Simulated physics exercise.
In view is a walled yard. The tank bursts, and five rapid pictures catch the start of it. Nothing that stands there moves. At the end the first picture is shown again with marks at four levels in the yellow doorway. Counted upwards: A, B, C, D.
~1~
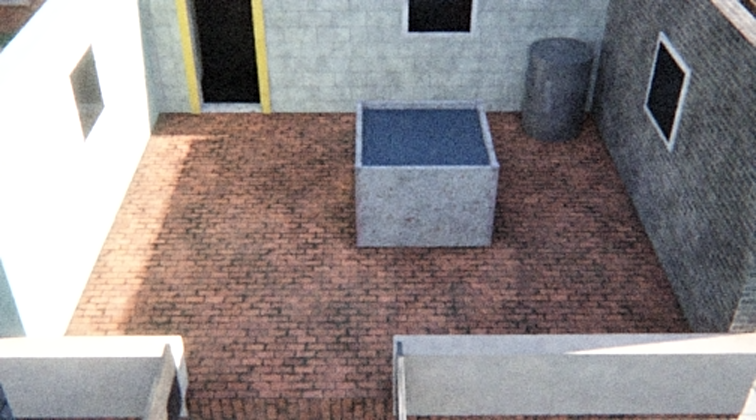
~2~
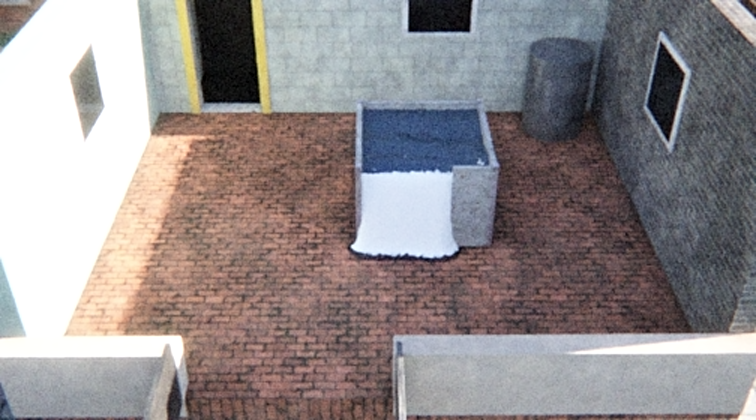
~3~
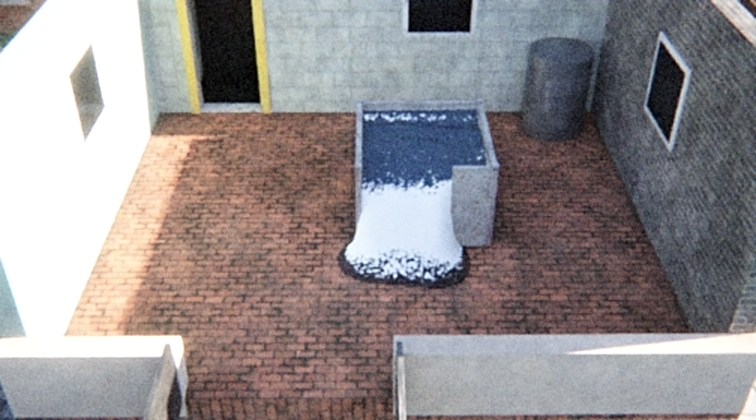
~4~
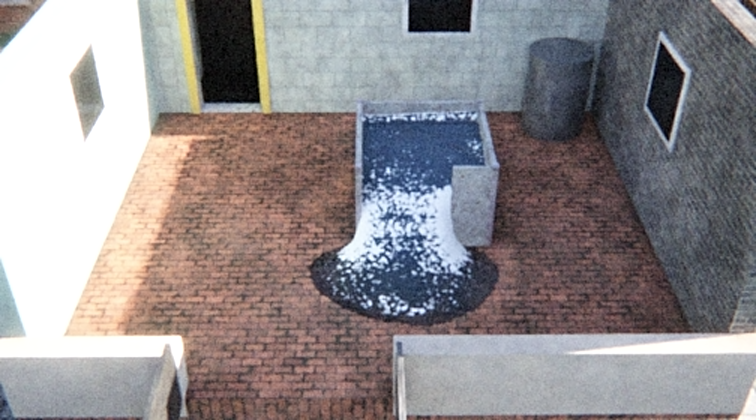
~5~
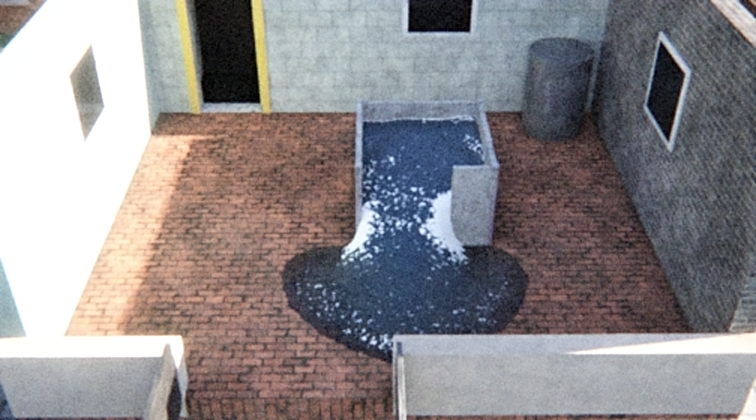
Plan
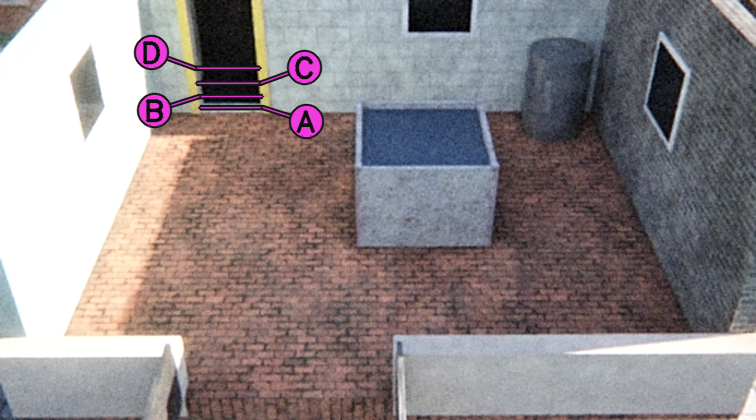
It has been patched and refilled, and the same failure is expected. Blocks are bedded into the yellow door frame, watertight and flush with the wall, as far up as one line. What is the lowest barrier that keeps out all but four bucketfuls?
That is line A.
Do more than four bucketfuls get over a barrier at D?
No, that is safe.
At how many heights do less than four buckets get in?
All of them.
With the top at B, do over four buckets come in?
No.
On the marked copy, A at (231, 107); B at (230, 96); C at (228, 83); D at (227, 68); from the bottom up A, B, C, D.
With A, nothing gets over.
With B, nothing gets over.
With C, nothing gets over.
With D, nothing gets over.
